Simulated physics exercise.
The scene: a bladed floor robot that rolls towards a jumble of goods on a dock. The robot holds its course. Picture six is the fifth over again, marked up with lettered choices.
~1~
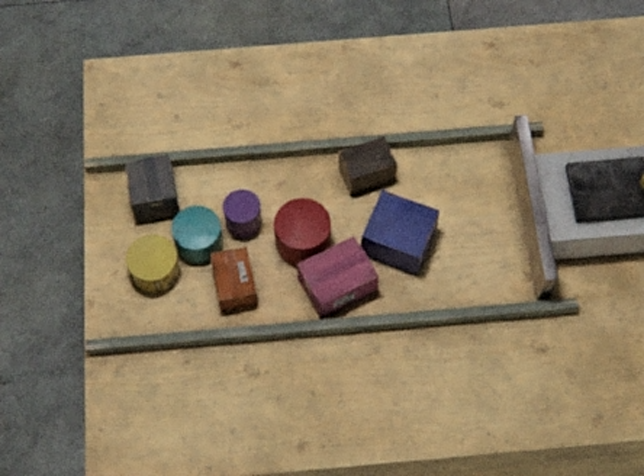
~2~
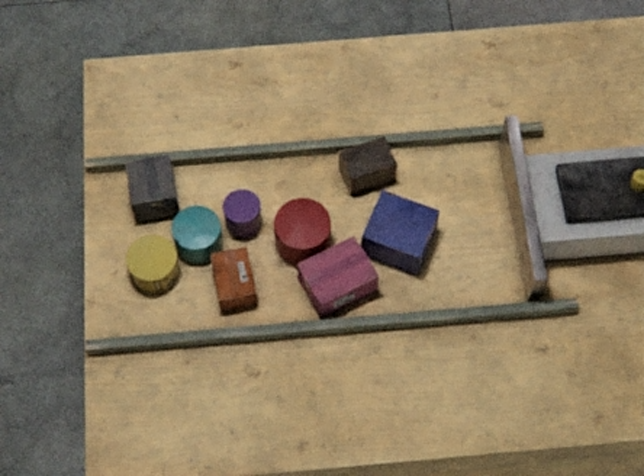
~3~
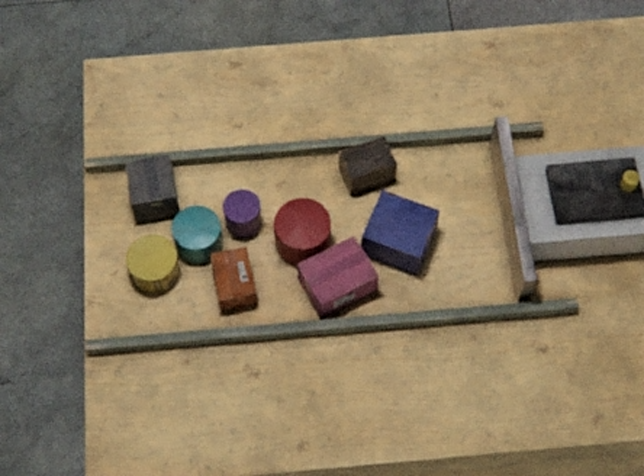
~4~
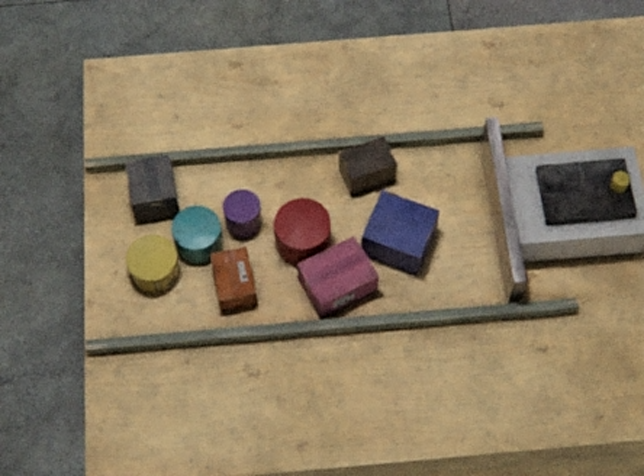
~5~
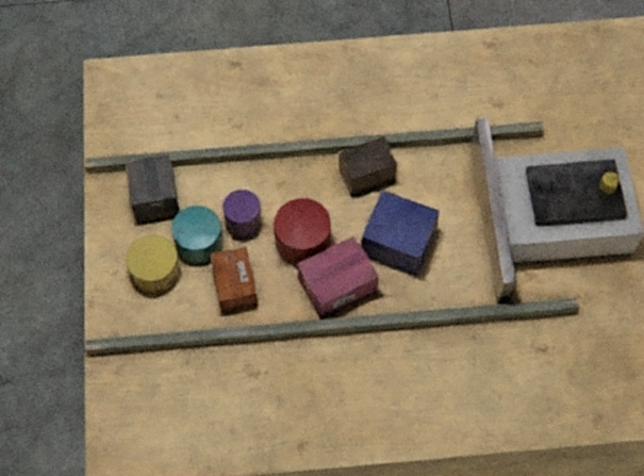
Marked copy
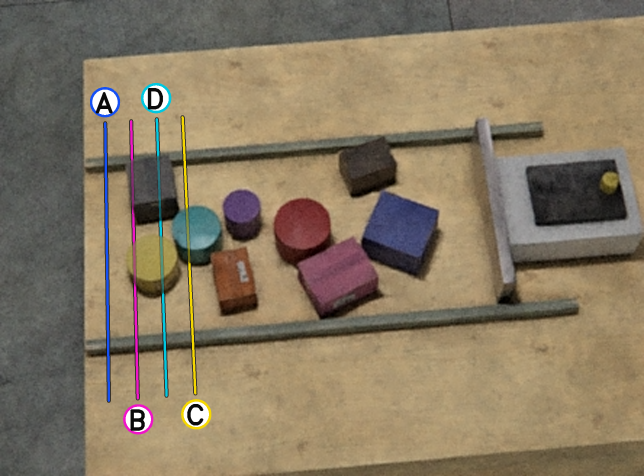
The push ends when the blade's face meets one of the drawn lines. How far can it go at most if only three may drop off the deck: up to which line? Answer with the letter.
At C, and not beyond.
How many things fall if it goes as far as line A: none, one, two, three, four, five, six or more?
By then, six or more.
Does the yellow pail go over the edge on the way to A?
Yes.
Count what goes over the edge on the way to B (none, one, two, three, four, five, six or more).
By then, six or more.
On the marked copy, A at (107, 254); B at (134, 252); C at (189, 248); D at (161, 250).
With C. Early on, robot (460, 201); purple pail (234, 210); black crate (346, 162).
Further on, robot (351, 210); yellow pail (129, 279); turquoise canister (129, 234).
At the end, robot (264, 217); grey parcel over the edge; turquoise canister over the edge; three fallen.
As for the rest, A drops nine; B drops six; D drops four.
